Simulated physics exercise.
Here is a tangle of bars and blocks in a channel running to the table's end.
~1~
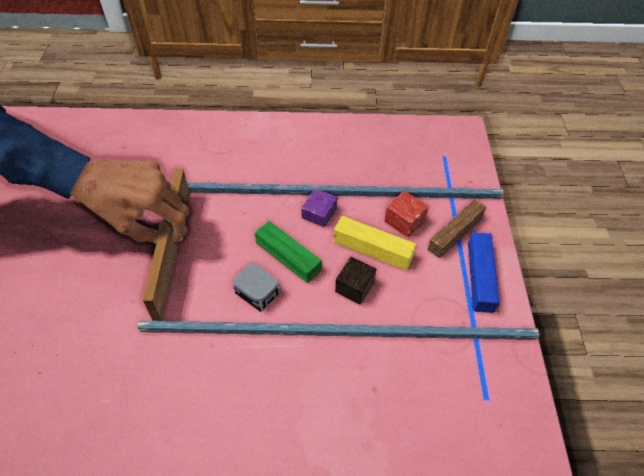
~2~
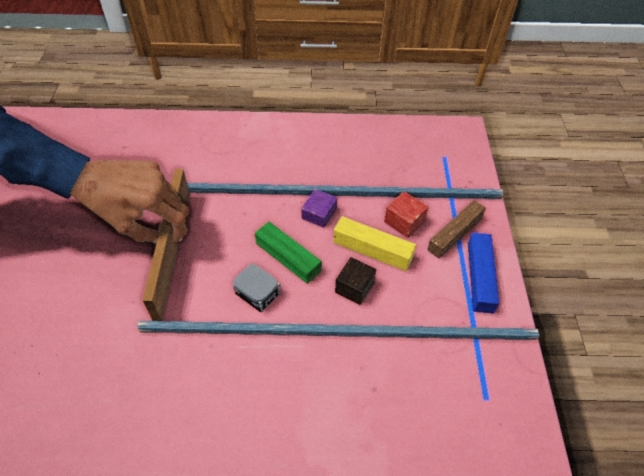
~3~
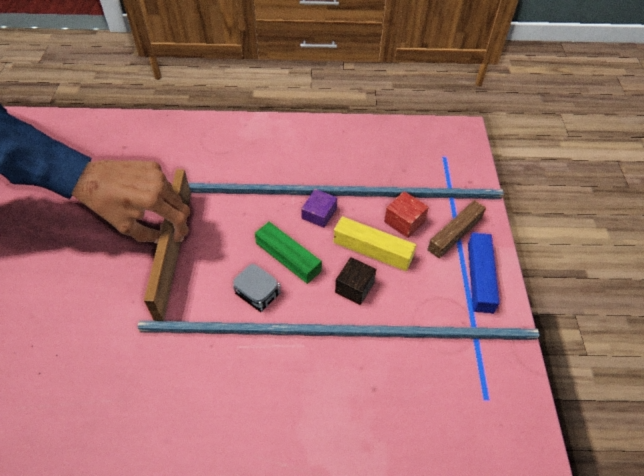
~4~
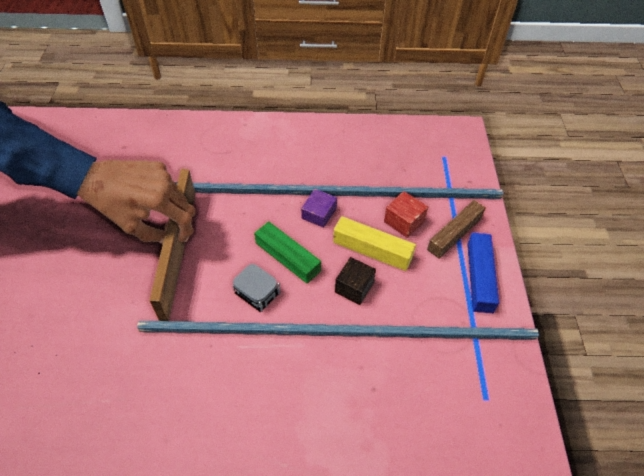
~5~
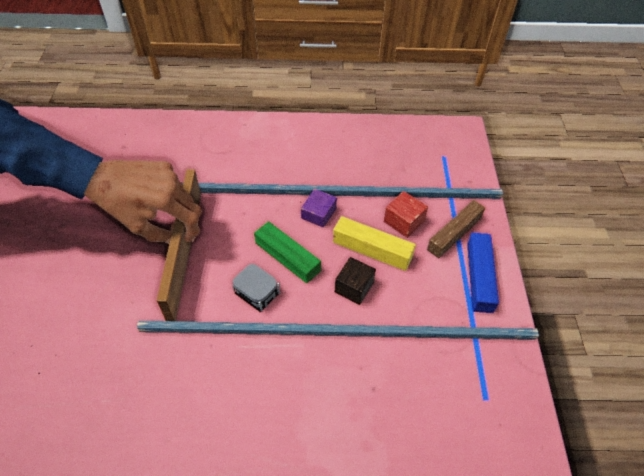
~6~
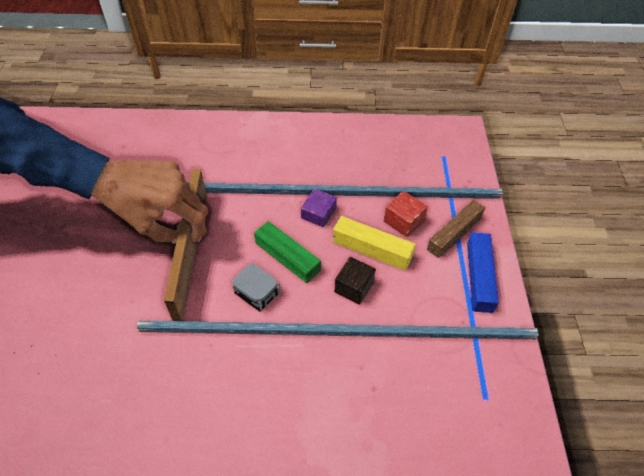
A hand slid a wooden board slightly to the right between two rails on a pink table, while the colourful bars and blocks scattered in front of it, near a blue line, stayed put.
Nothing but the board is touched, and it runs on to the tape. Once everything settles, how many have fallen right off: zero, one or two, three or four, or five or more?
Well, a single one or a pair end up dropping off.
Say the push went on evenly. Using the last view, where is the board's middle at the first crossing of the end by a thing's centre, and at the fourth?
At (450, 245) for the first, at (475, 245) for the fourth.
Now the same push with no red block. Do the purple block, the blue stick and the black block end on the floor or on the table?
The purple block stays put; the blue stick comes off; the black block stays put.
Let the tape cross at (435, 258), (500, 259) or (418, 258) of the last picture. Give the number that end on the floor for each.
0, 5, 0.
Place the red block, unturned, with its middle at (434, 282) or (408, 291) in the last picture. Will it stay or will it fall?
Trial 1: Off; trial 2: Off.
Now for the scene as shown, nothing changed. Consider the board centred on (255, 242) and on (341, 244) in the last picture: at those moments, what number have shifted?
Up to then 2, and up to the other point 5.
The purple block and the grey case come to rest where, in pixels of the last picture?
In the last picture they sit at about (467, 204) and about (488, 308).
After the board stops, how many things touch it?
Looks like 3 of them, all told.
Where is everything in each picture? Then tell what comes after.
The first picture shows blue stick (483, 271); brown bar (457, 228); red block (406, 214); board (169, 241); tape (462, 259).
The second picture shows brown bar (457, 229); yellow bar (374, 244).
The third picture shows red block (406, 215); board (170, 241).
The fourth picture shows blue stick (482, 272); grey case (256, 288).
The fifth picture shows brown bar (457, 229); purple block (319, 208).
The sixth picture shows blue stick (482, 271); brown bar (456, 228); red block (405, 214); board (188, 241); tape (461, 258).
Early on, none off yet; blue stick at rest near (482, 271); brown bar at rest near (456, 228); red block at rest near (405, 214).
A while later, none off yet; blue stick travelled a little near (499, 274); brown bar travelled a little near (483, 226); red block travelled well along near (464, 206).
Finally, the number that fall off is one or two; lost, brown bar and blue stick.
